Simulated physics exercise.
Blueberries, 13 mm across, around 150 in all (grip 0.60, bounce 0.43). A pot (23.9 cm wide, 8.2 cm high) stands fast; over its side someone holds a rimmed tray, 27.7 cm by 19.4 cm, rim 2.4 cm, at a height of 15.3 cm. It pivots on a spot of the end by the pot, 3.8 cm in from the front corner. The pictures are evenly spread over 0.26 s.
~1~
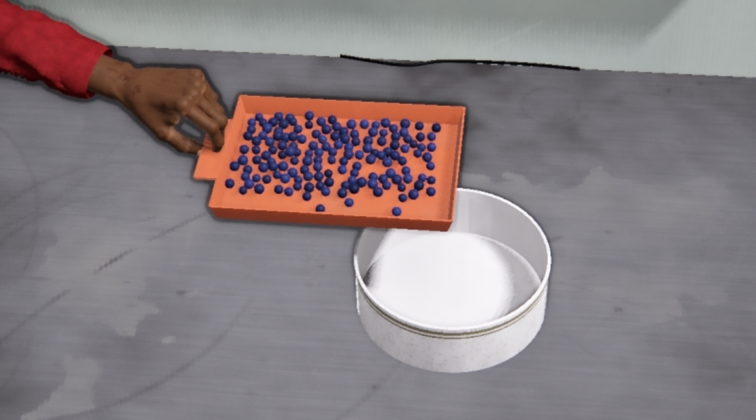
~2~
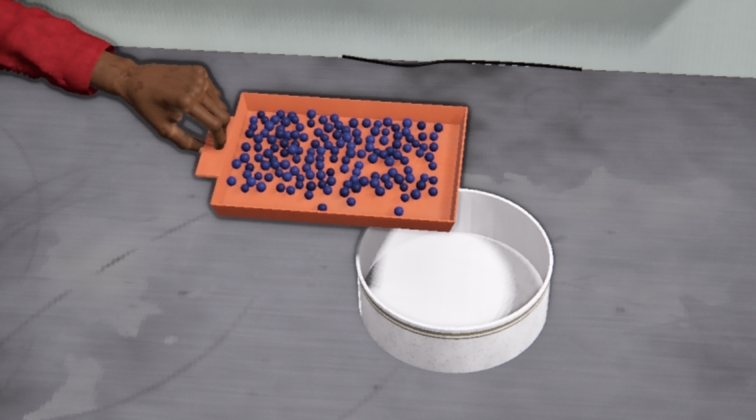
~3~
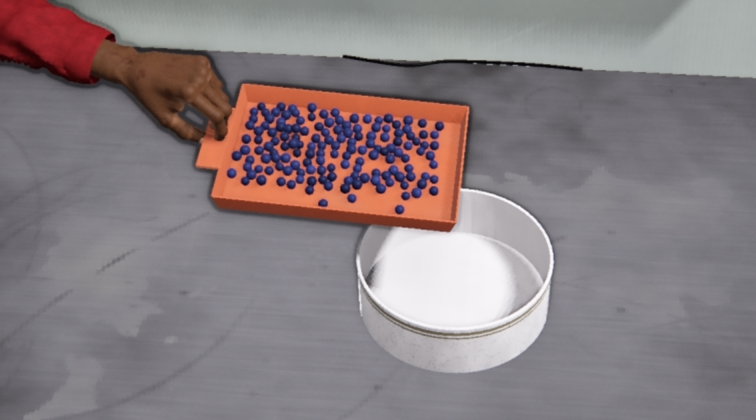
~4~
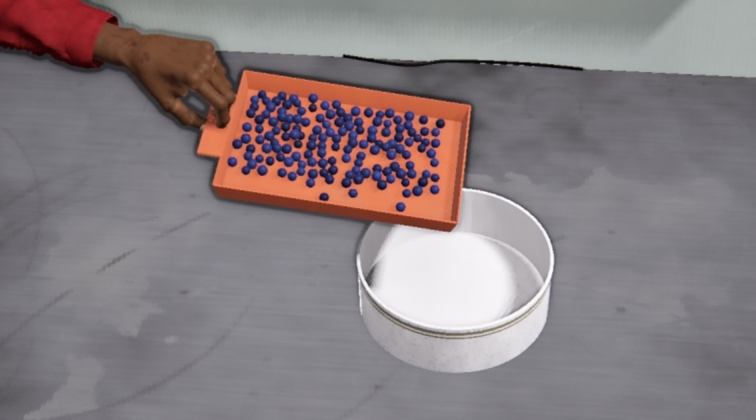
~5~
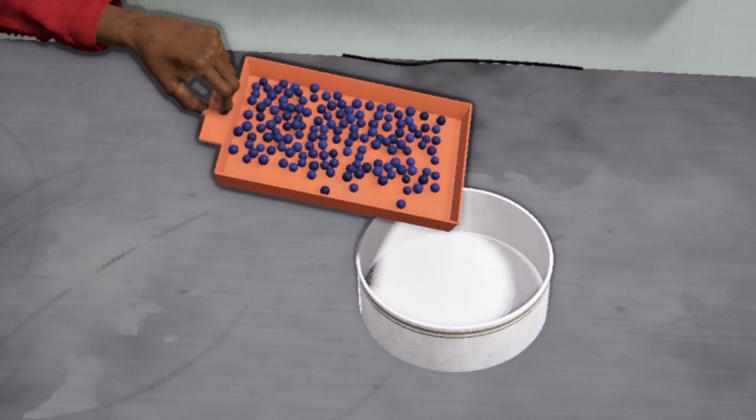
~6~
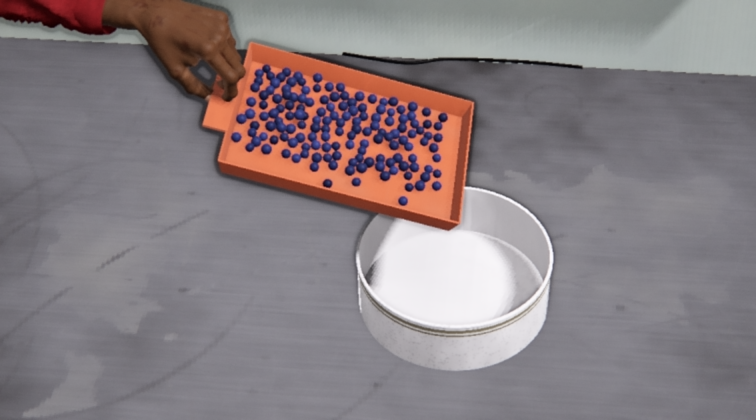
Orange tray of small blue balls tilting gradually down to the right as a hand raises its left end, white pot staying still below.
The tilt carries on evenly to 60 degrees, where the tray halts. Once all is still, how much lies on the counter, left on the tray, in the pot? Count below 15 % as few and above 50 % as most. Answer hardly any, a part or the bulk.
Counter hardly any, tray the bulk, pot hardly any.
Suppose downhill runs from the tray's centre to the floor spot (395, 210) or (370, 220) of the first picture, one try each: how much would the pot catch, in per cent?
Some 5 and 5 per cent.
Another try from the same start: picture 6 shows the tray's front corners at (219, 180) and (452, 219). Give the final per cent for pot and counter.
Pot 0, counter 0.
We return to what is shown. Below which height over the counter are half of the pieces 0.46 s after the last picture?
About 22 cm.
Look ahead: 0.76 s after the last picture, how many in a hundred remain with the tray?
About 90 per cent.
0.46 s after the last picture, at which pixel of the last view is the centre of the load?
At about (433, 148).
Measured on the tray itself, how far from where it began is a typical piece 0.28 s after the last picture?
Roughly 6 cm.
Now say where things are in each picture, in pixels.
The first picture shows tray tilt 0 degrees, front corners at (215, 203) and (447, 217); middle of the pieces at (332, 160); pot at (452, 255).
The second picture shows tray tilt 1 degrees, front corners at (217, 201) and (450, 217); middle of the pieces at (334, 159).
The third picture shows tray tilt 4 degrees, front corners at (218, 193) and (451, 218), lowest corner right front; middle of the pieces at (334, 154).
The fourth picture shows tray tilt 8 degrees, front corners at (220, 182) and (453, 218), lowest corner right front; middle of the pieces at (336, 147).
The fifth picture shows tray tilt 12 degrees, front corners at (222, 170) and (454, 218), lowest corner right front; middle of the pieces at (337, 139).
The sixth picture shows tray tilt 16 degrees, front corners at (225, 158) and (455, 218), lowest corner right front; middle of the pieces at (339, 132); pot at (454, 253).
Then, 0.28 s after the last picture, tilt 38 degrees; the tray holds 100 %, the pot 0 %.
Then, 0.46 s after the last picture, tilt 53 degrees; the tray holds 100 %, the pot 0 %.
Then, 0.76 s after the last picture, tilt 60 degrees; the tray holds 90 %, the pot 5 %.
In the end, counter 0 %, tray 90 %, pot 10 %.
